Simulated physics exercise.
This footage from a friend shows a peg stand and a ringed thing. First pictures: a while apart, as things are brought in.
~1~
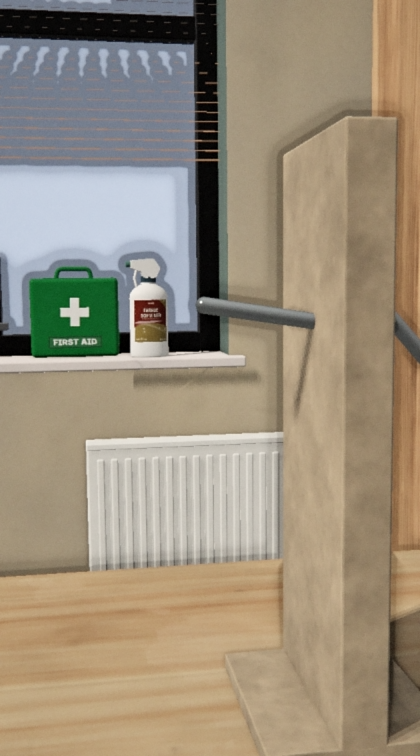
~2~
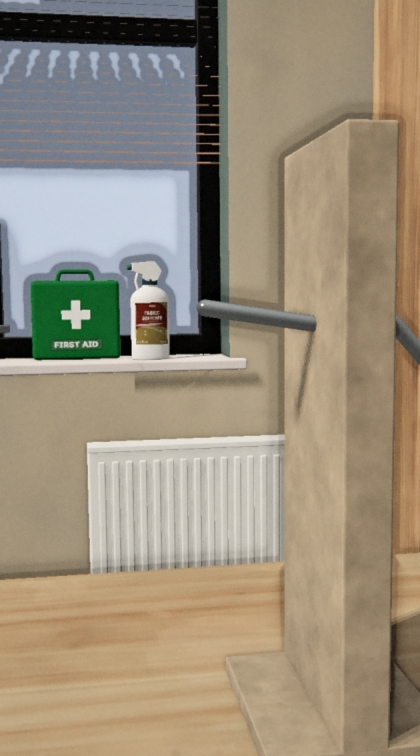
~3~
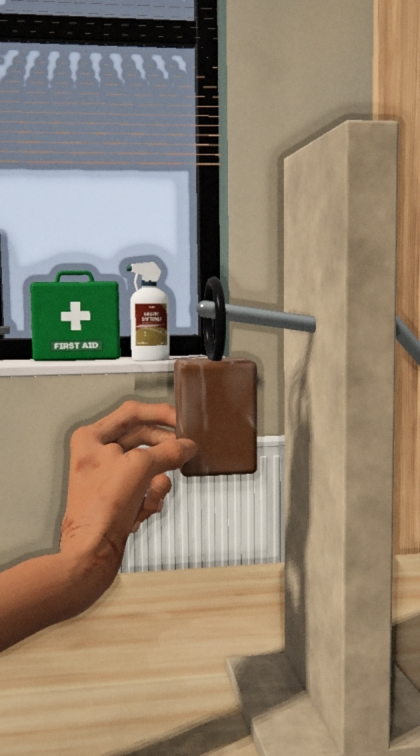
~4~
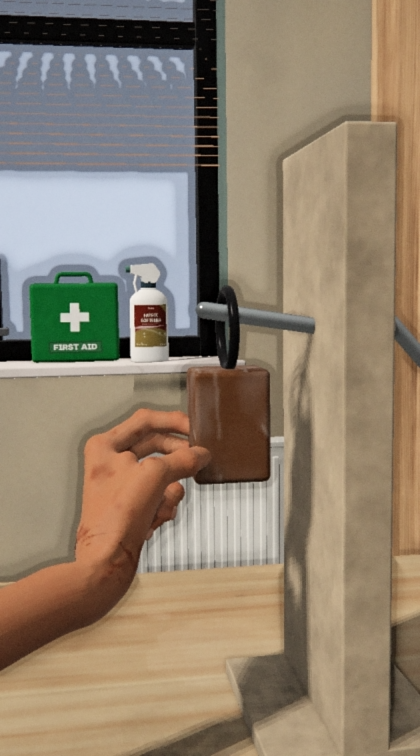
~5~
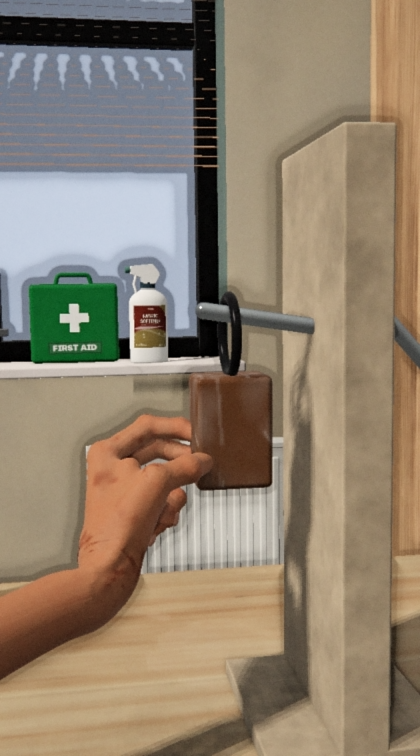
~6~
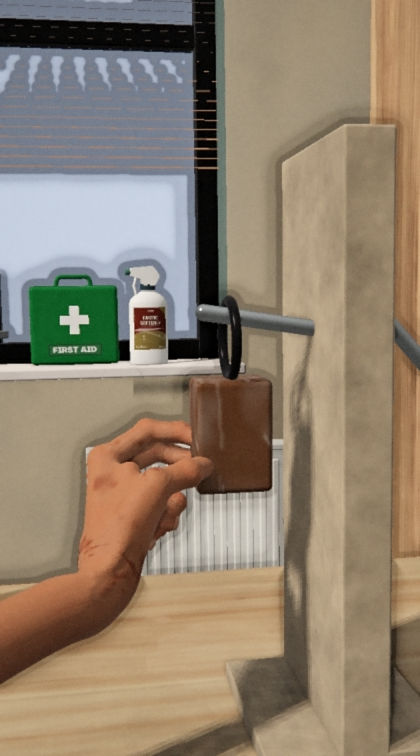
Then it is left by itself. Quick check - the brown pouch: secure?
If you ask me, it's going to stay up there.
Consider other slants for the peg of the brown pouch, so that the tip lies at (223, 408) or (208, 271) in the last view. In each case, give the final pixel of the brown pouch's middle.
It settles near (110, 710) and near (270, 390), respectively.
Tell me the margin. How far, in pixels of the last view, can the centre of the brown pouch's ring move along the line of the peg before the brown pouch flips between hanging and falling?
32 px or so, leftward.
Then, 0.26 s past the last view, brown pouch at rest near (229, 394).
Finally, the brown pouch hangs there, near (229, 394).
